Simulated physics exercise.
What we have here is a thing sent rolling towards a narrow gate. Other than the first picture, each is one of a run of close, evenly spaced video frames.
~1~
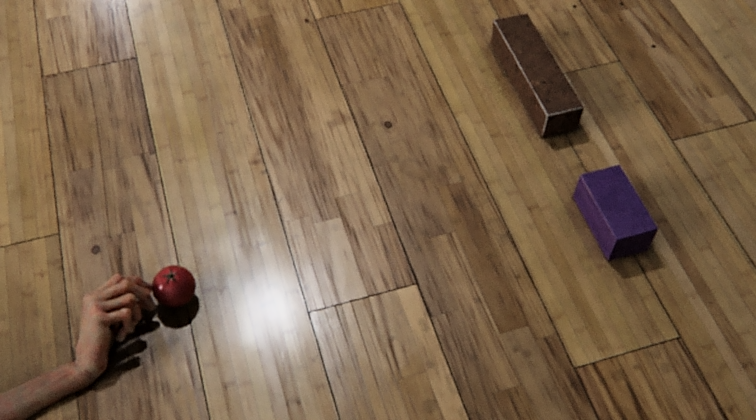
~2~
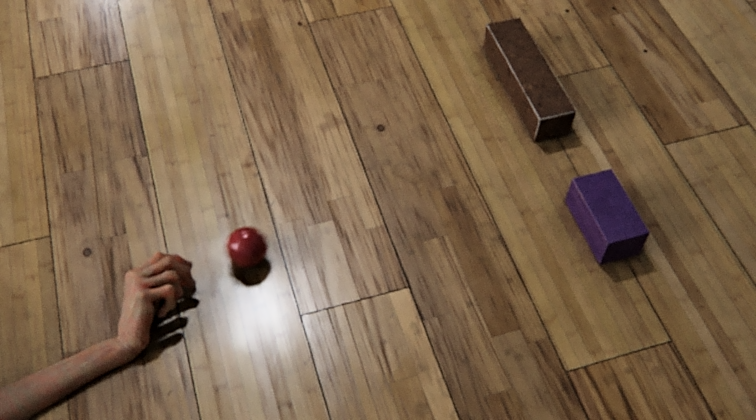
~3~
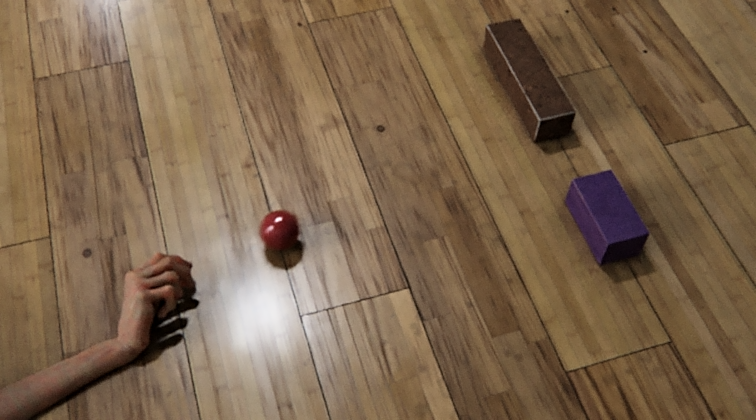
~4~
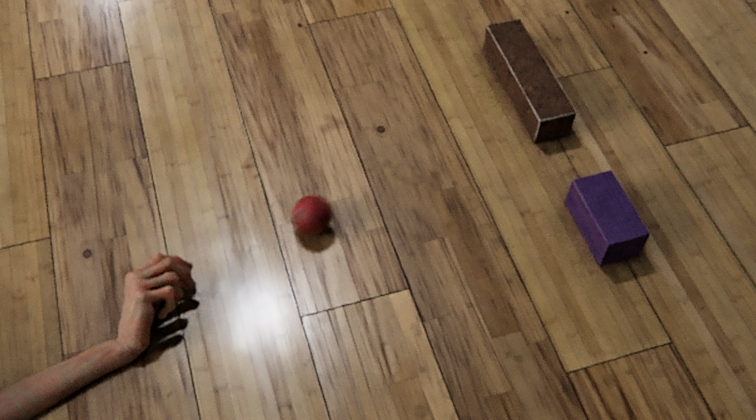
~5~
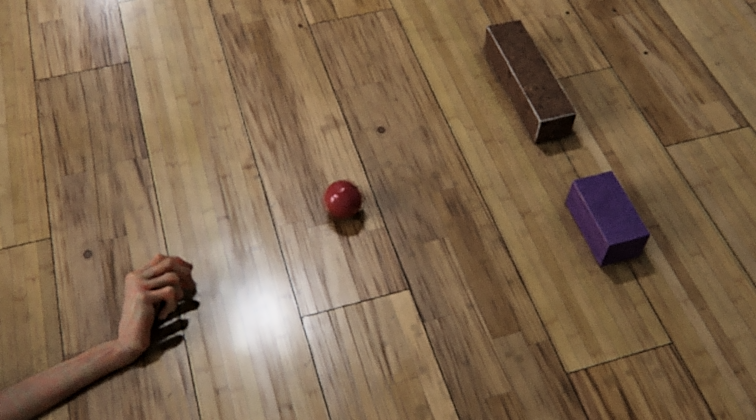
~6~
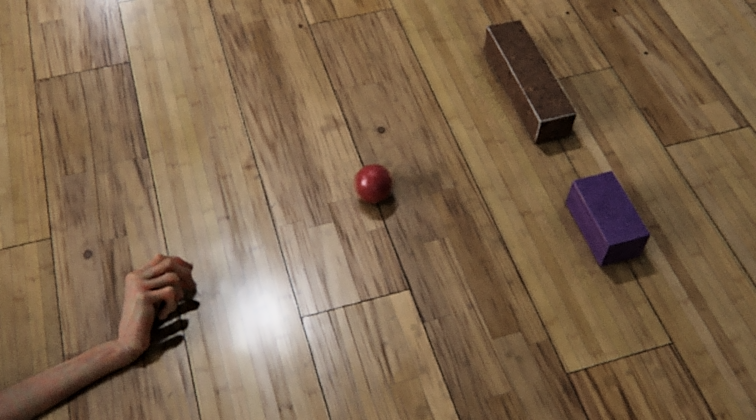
A hand releasing a small red tomato that rolls rightward and up across a wooden floor, with brown and purple blocks standing at right.
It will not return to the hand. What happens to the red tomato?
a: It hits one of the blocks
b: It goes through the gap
Option a: It hits one of the blocks.
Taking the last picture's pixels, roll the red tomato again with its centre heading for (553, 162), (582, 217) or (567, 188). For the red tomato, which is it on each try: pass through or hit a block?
Well, the first time it fits through the gap, the second time it meets a block, and the third time it meets a block.
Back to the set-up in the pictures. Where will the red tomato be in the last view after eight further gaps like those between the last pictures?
(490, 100).
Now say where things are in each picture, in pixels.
The first frame shows red tomato (174, 286) under the hand; purple block (614, 212).
The second frame shows red tomato (247, 247); brown brick (527, 78).
The third frame shows red tomato (280, 231); purple block (606, 217).
The fourth frame shows red tomato (312, 215); brown brick (527, 79).
The fifth frame shows red tomato (344, 199); purple block (606, 218).
The sixth frame shows red tomato (374, 184); brown brick (528, 80).
Then, 0.30 s later than the last frame, red tomato coming back near (492, 104).
Then, 0.82 s later than the last frame, red tomato coming back near (448, 43).
Then, 1.26 s later than the last frame, red tomato coming back.
When it is over, the red tomato is stopped.
